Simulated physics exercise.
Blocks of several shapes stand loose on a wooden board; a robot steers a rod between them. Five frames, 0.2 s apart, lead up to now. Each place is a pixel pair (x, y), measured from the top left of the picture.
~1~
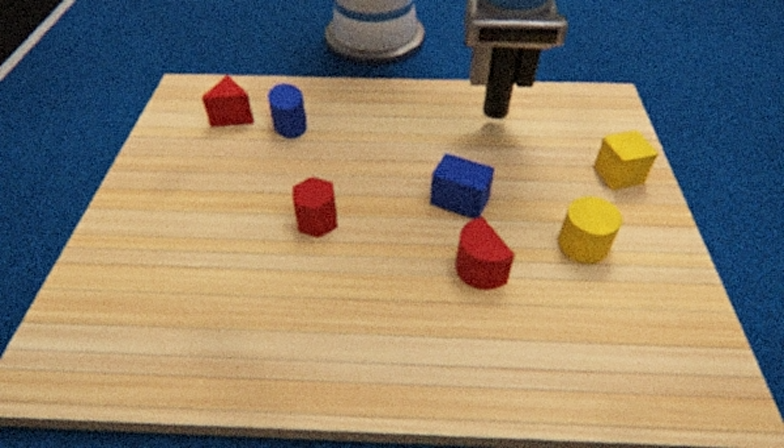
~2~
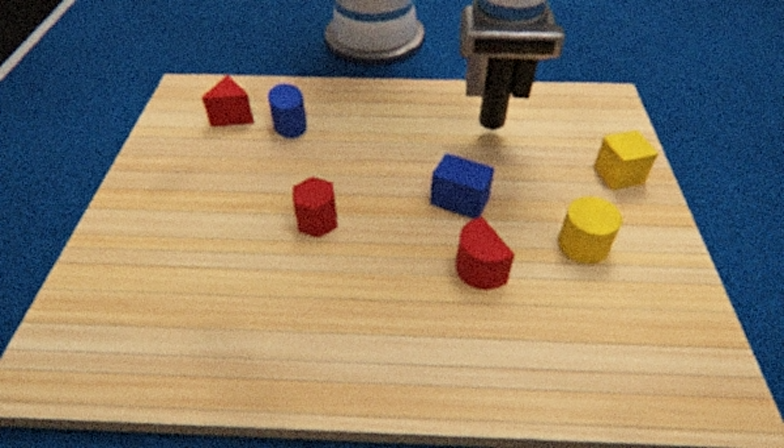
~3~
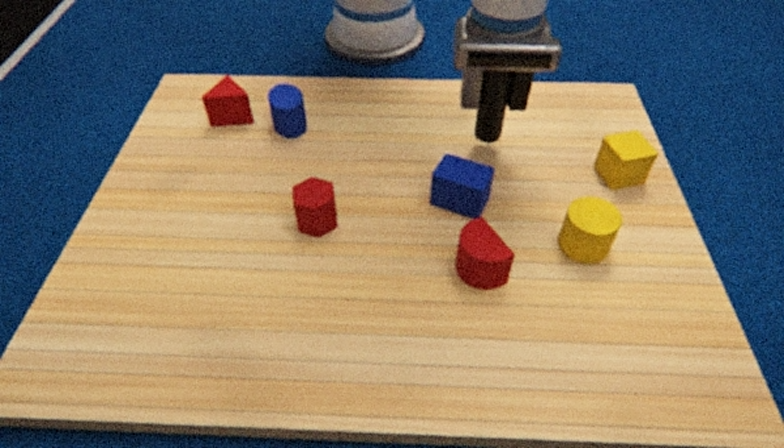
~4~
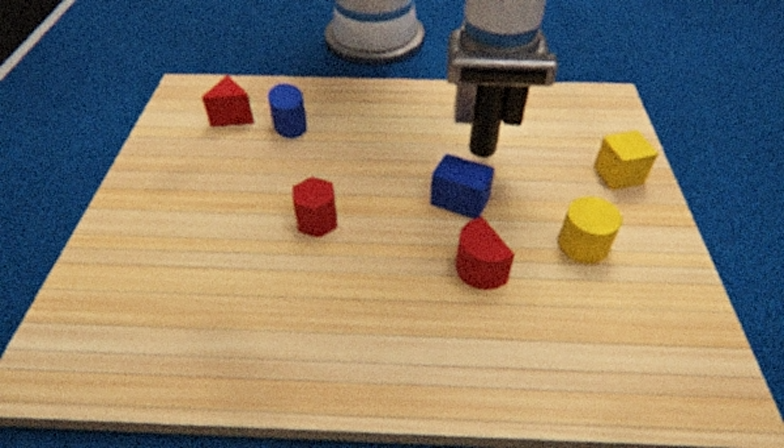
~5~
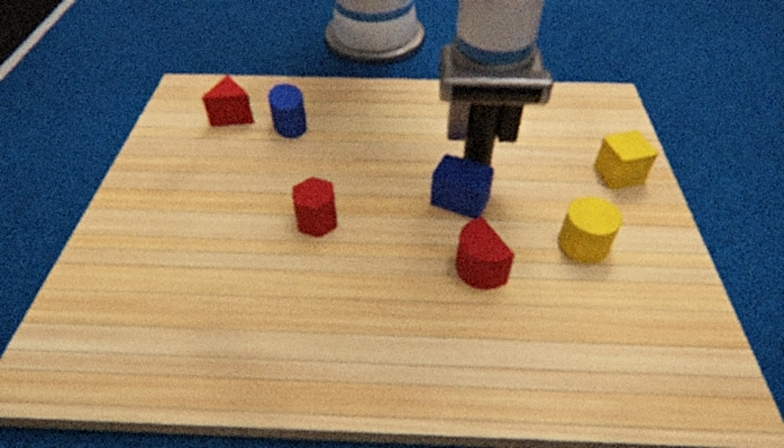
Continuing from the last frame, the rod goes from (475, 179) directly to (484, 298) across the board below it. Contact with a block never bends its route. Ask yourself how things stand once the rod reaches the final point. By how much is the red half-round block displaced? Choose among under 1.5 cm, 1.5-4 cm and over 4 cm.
The move is long, over 4 cm.
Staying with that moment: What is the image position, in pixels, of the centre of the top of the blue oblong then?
At roughly (445, 198).
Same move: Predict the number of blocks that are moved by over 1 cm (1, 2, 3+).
The answer is two blocks, counting only moves over 1 cm.
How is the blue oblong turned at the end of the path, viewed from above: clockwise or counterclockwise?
It goes round the way clock hands do.
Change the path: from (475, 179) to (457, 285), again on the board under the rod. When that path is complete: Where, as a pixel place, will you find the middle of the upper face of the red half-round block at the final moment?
At the end it should sit near (496, 289).
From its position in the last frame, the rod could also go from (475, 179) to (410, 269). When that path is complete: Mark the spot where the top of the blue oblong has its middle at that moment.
Its top face will be centred at roughly (389, 265).
On the path given first. One third of the way, rod (478, 202); blue oblong (449, 195), turned 55° clockwise.
Two thirds of the way, rod (482, 243); blue oblong (445, 198), turned 65° clockwise; red half-round block (485, 264).
At the end, rod (486, 287); blue oblong (445, 198), turned 65° clockwise; red half-round block (485, 315).
